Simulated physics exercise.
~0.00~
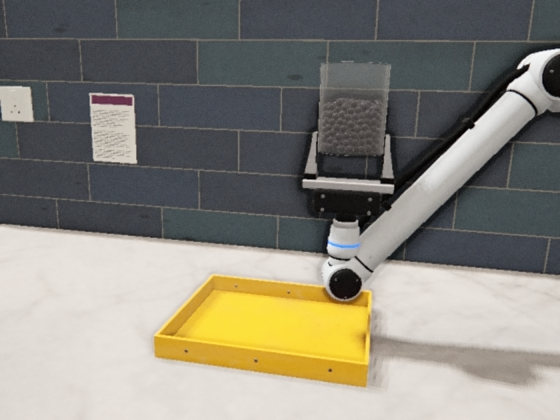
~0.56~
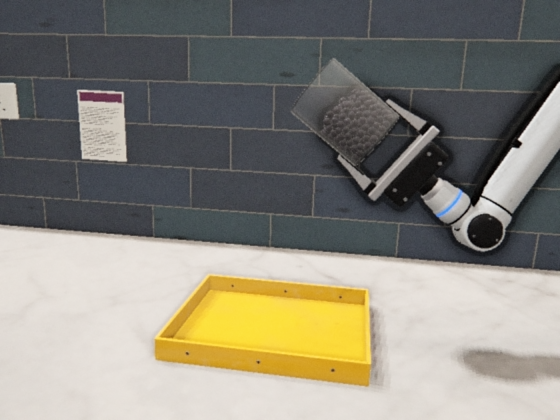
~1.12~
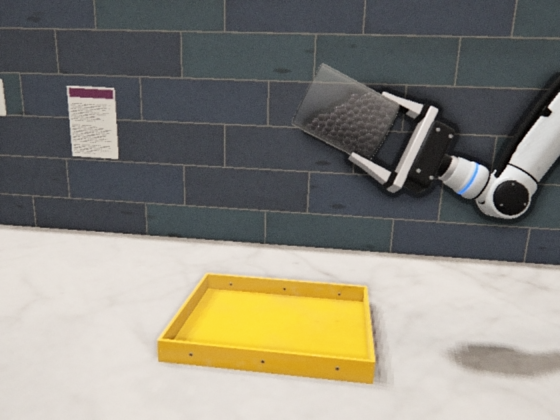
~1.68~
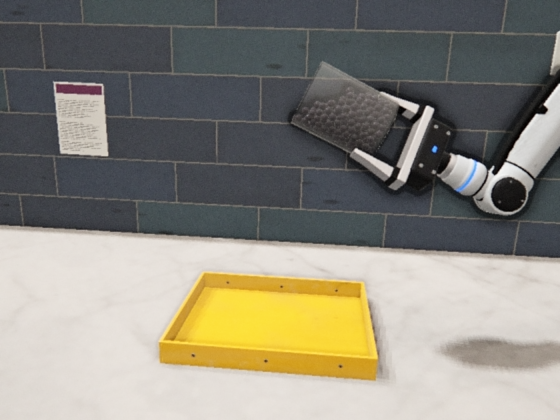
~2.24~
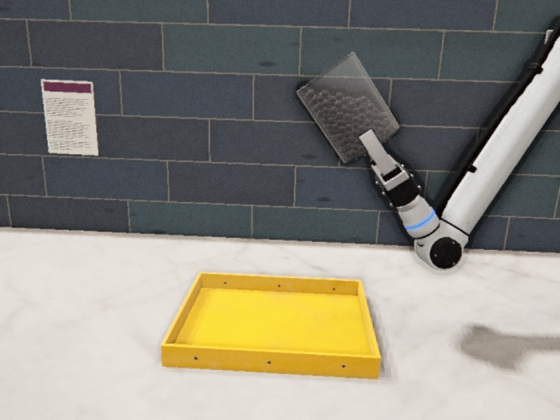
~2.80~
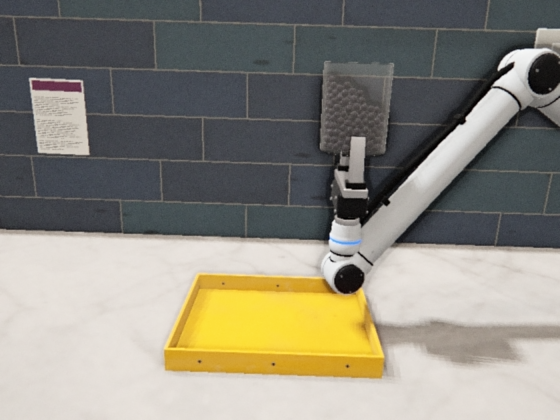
Robotic arm tilting a clear container of dark beads above a yellow tray, twisting it, then returning it upright without visible spilling.
